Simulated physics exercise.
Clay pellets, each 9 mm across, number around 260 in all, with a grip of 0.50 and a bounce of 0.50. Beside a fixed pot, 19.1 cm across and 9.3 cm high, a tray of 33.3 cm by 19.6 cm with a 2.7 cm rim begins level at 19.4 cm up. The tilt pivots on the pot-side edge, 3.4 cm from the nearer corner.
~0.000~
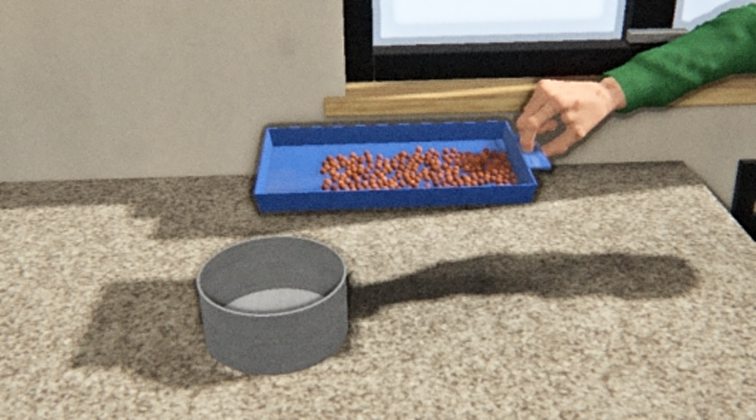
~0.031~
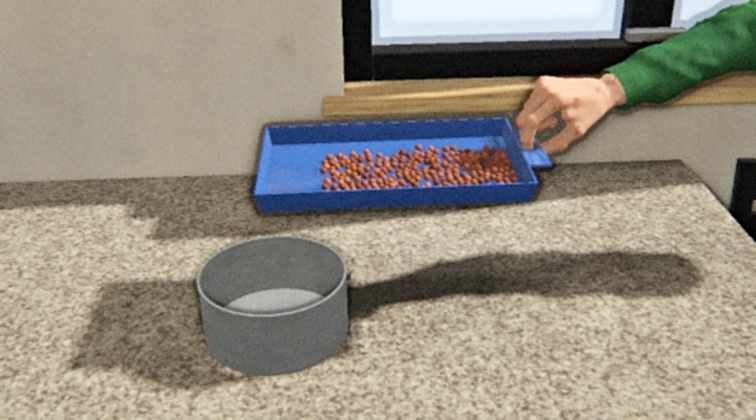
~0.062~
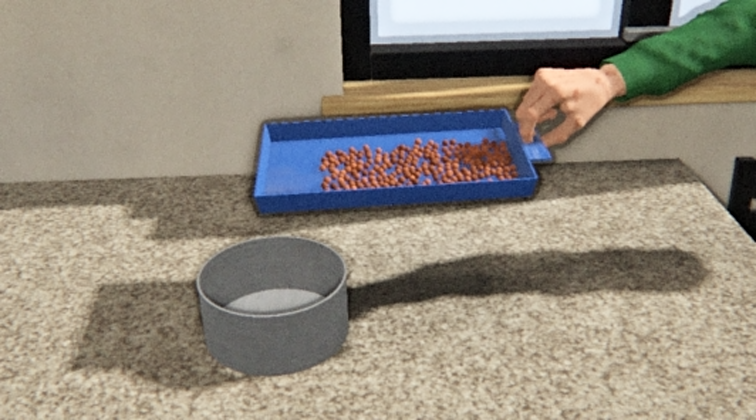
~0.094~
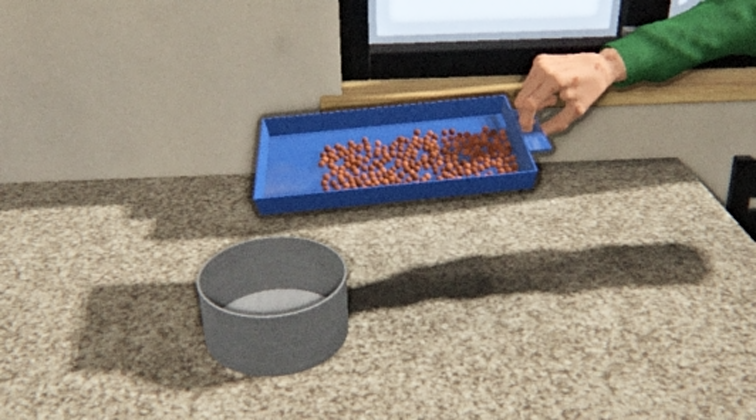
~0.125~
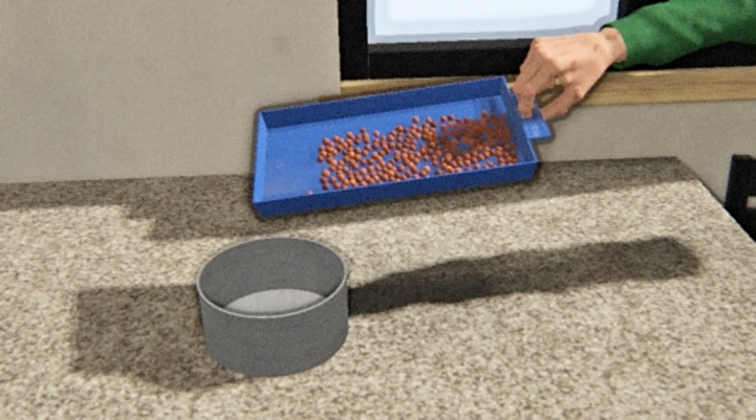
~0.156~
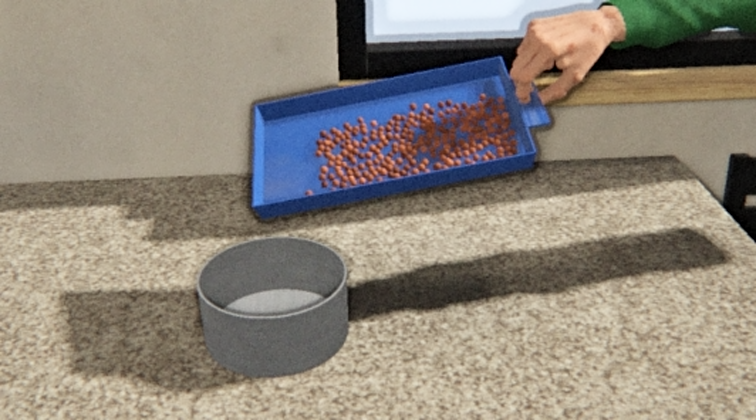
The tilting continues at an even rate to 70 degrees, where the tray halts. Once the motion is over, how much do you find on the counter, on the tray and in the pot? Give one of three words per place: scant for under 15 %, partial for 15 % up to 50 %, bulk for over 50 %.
Counter: A good chunk, tray: A good chunk, pot: A good chunk.
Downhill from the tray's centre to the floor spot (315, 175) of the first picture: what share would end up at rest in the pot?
Something like 5 per cent of the pieces.
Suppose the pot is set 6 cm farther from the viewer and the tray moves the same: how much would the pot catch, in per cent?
Close to 0 per cent, then.
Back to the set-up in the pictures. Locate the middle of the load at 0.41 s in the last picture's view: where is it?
At that moment the load's centre is around (371, 137).
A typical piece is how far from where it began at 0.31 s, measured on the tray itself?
About 1 cm.
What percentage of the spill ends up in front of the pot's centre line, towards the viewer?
Near 100 in a hundred.
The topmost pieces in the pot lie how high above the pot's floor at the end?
About 2.0 centimetres.
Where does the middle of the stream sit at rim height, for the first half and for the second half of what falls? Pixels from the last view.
Earlier half at about (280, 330), later half at about (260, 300) in pixels.
After 0.31 s, tilt 46 degrees; the tray holds 100 %, the pot 0 %.
After 0.41 s, tilt 64 degrees; the tray holds 100 %, the pot 0 %.
After 0.65 s, tilt 70 degrees; the tray holds 55 %, the pot 5 %.
In the end, at 1.9 s, counter 30 %, tray 35 %, pot 30 %.
